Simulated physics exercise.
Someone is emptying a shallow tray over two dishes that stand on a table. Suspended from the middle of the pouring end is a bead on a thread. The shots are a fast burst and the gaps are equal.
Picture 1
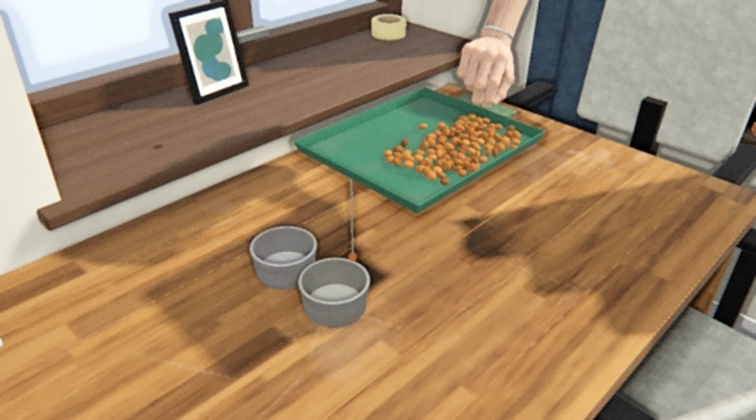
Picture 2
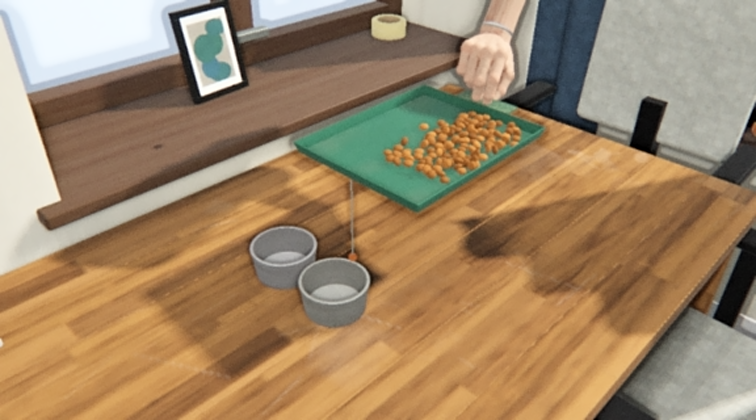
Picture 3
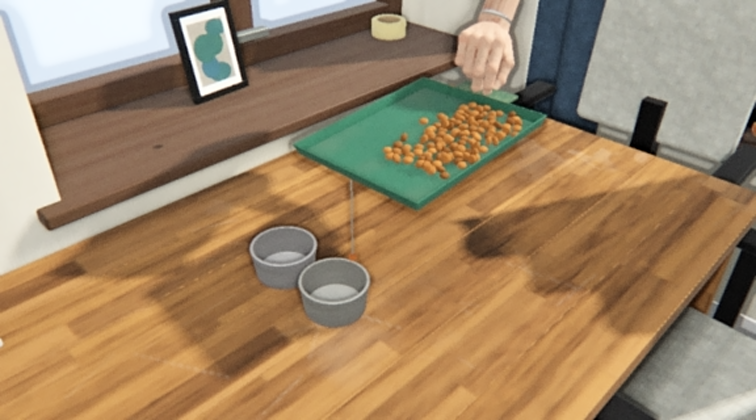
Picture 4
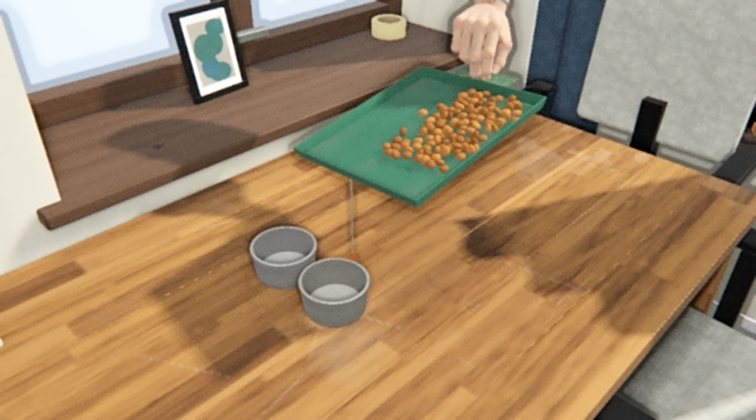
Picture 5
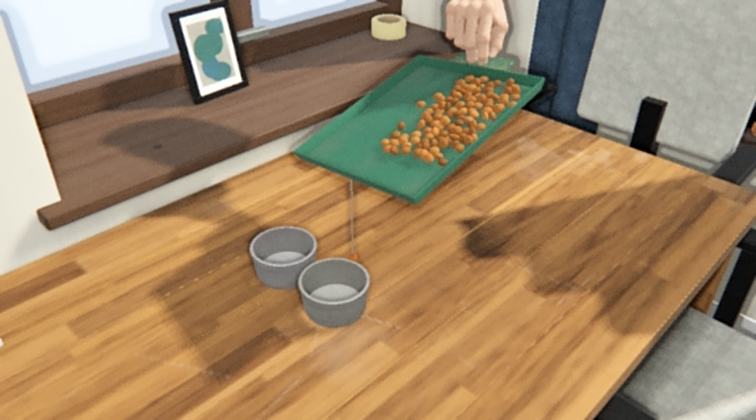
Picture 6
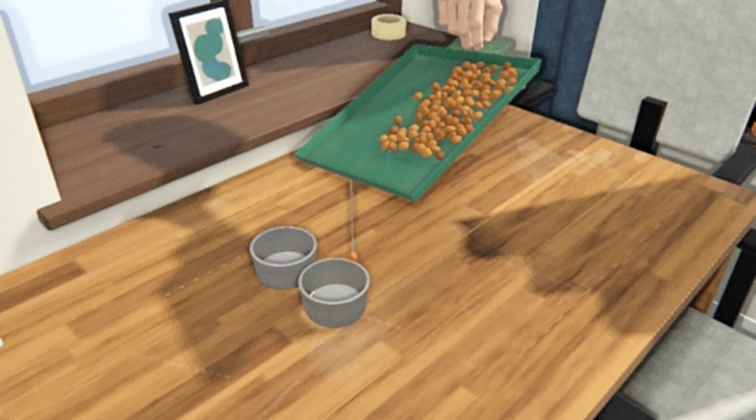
In this clip, a hand at the far end of a green tray holding small orange-brown pieces raises that end steadily, slanting the tray more steeply toward two still grey dishes on a wooden table beside a window.
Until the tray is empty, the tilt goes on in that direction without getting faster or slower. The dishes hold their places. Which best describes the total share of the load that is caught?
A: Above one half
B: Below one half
Above one half (A).
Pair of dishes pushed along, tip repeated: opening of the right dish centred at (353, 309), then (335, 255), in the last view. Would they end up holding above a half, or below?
Well, the minor share the first time and the minor share the second time.
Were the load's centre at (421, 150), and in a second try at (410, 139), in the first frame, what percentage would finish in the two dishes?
The first start yields 70 per cent, the second 70 per cent.
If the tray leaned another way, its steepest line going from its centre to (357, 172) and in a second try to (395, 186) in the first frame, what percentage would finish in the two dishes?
Case one near 30 %; case two near 0 %.
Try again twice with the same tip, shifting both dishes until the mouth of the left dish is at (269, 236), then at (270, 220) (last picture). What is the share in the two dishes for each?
Trial 1 about 60 %, trial 2 about 40 %.
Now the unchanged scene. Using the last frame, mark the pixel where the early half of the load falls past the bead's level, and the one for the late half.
I'd say around (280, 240) at first, then around (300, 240).
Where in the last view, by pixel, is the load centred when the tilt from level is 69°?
(323, 170).
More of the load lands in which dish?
Winning side: Left of the pair.
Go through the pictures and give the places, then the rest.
Corners of the pouring end (299, 141) and (418, 202), level; middle of the load (460, 143), bits of cat kibble; left dish (259, 270); right dish (309, 307); bead on its thread (353, 257), in the first picture.
Corners of the pouring end (299, 142) and (418, 202), level; middle of the load (460, 141), in the second picture.
Corners of the pouring end (298, 144) and (417, 200), tipped barely, lowest at the left corner; middle of the load (460, 134), in the third picture.
Corners of the pouring end (298, 147) and (415, 197), tipped a little, lowest at the left corner; middle of the load (459, 124), in the fourth picture.
Corners of the pouring end (298, 150) and (414, 194), tipped clearly, lowest at the left corner; middle of the load (457, 114), in the fifth picture.
Corners of the pouring end (298, 153) and (411, 192), tipped clearly, lowest at the left corner; middle of the load (452, 105); left dish (259, 270); right dish (309, 307), in the sixth picture.
Just after the last frame, tray tipped steeply; roughly two thirds on the tray; roughly a quarter in the air.
A moment on, tray tipped past a quarter turn; about a tenth in the right dish; roughly half in the left dish; roughly a third outside both; just a few in the air.
Further on, tray tipped past a quarter turn; about a tenth in the right dish; roughly half in the left dish; roughly a third outside both.
When it is over, tray tipped past a quarter turn; about a tenth in the right dish; roughly half in the left dish; roughly a third outside both.
